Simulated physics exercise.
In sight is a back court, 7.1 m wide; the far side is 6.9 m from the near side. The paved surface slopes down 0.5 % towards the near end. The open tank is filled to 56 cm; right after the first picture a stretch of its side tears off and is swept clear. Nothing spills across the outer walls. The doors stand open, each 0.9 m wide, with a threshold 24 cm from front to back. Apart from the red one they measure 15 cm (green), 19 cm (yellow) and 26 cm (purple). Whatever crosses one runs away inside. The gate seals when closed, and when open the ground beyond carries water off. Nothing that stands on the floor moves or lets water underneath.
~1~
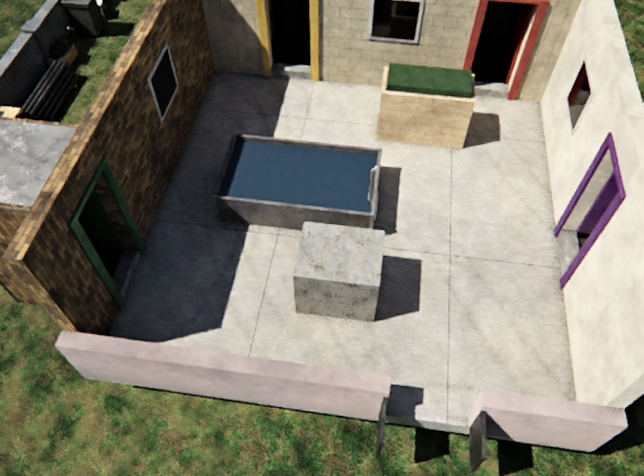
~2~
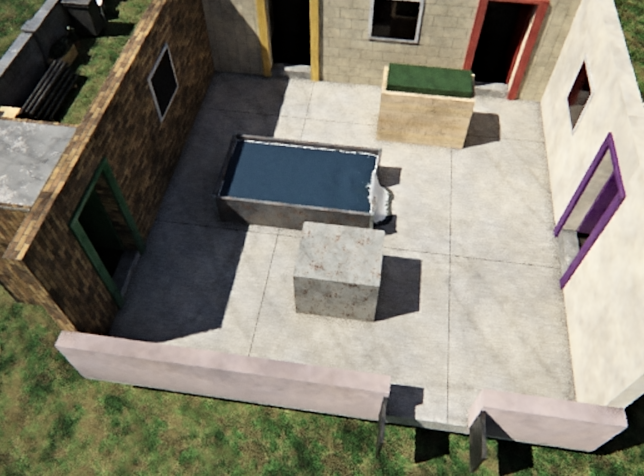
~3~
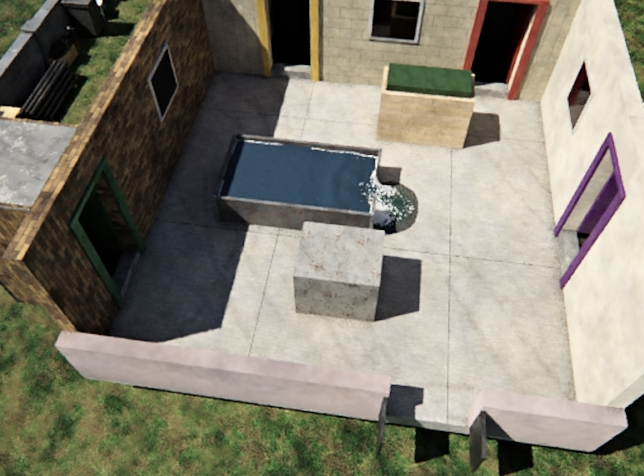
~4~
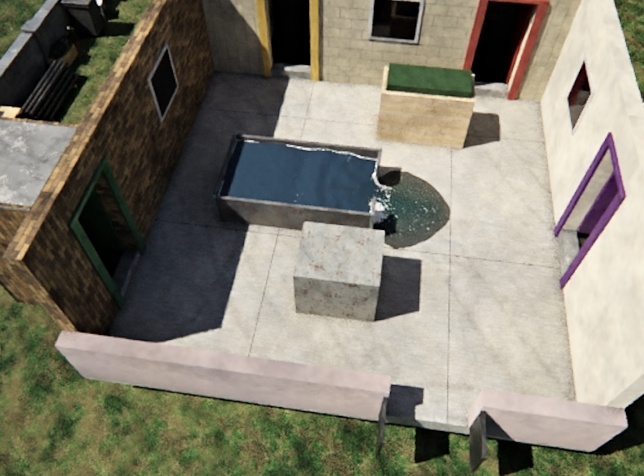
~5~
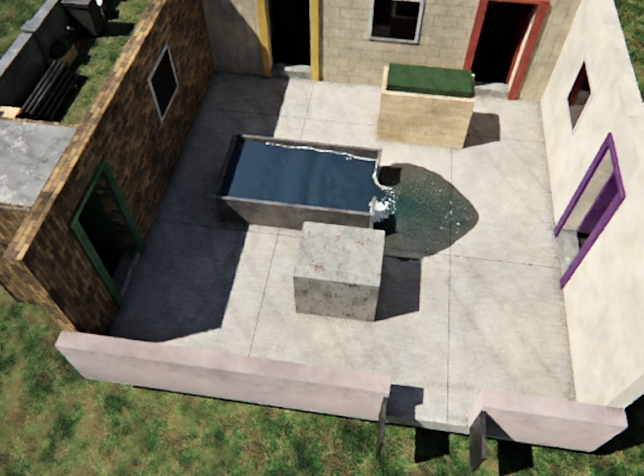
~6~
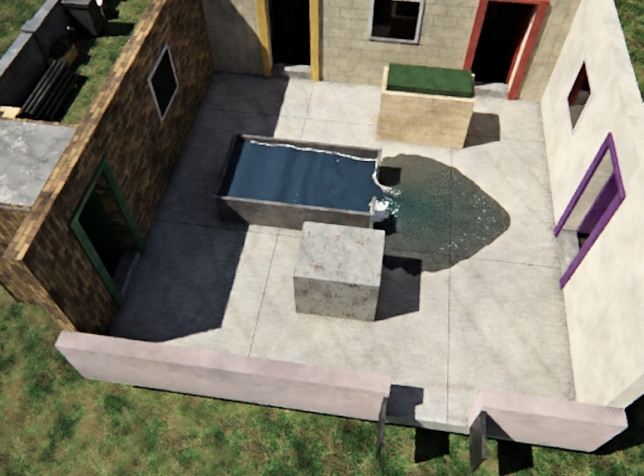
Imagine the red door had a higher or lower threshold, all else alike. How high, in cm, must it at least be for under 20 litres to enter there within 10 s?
At least 7 cm or so.
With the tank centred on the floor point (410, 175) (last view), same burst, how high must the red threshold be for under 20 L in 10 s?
About 11.0 cm.
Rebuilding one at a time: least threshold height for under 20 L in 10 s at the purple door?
Roughly 13.5 cm at purple.
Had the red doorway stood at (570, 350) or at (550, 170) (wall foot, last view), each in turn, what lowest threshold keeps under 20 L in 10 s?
About 7.5 and 11.5 cm.
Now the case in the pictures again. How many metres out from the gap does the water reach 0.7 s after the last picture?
About 3.4 m.
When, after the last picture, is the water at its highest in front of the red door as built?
At about 4.0 s.
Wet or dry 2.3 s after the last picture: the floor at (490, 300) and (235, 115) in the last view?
In turn: Wet, dry.
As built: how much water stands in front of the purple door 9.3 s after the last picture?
About 7.5 cm.
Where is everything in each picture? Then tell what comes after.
Still water, 56 cm deep, in the open tank at (300, 175); the red door at (497, 57) is dry, in the first picture.
Water pours out at (373, 196) and has run 0.3 m, to (385, 220); about 8 cm deep outside, 56 cm at the back, in the second picture.
The gap is at (373, 197), the front 0.8 m out at (413, 213); the back of the open tank holds 56 cm, in the third picture.
The gap is at (373, 197), the front 1.3 m out at (443, 219); the back of the open tank holds 56 cm, in the fourth picture.
Water pours out at (373, 197) and has run 1.8 m, to (474, 217); about 4 cm deep outside, 56 cm at the back, in the fifth picture.
The front is at (504, 223), 2.4 m from the gap at (373, 197); 3.7 m2 of floor is wet, 56 cm left at the back; 2.4 m in a straight line remain to the red door at (497, 57), in the sixth picture.
Then, 0.7 s after the last picture water covers 20 % of the floor, deepest (32 cm) near (381, 204); it has not reached the red door.
Then, 2.3 s after the last picture water covers 30 % of the floor, deepest (22 cm) near (381, 204); it has not reached the red door.
Then, 9.3 s after the last picture water covers 85 % of the floor, deepest (10 cm) near (381, 204); 6 cm at the red door, 0 litres in over its 19 cm threshold.
At the red door as built, the water peaked near 11 cm, 3.9 s after the last picture.
With a threshold of 6 cm, 32 litres would have come in within the 10 s; with 8 cm, 11 litres. So under 20 litres takes about 7 cm.
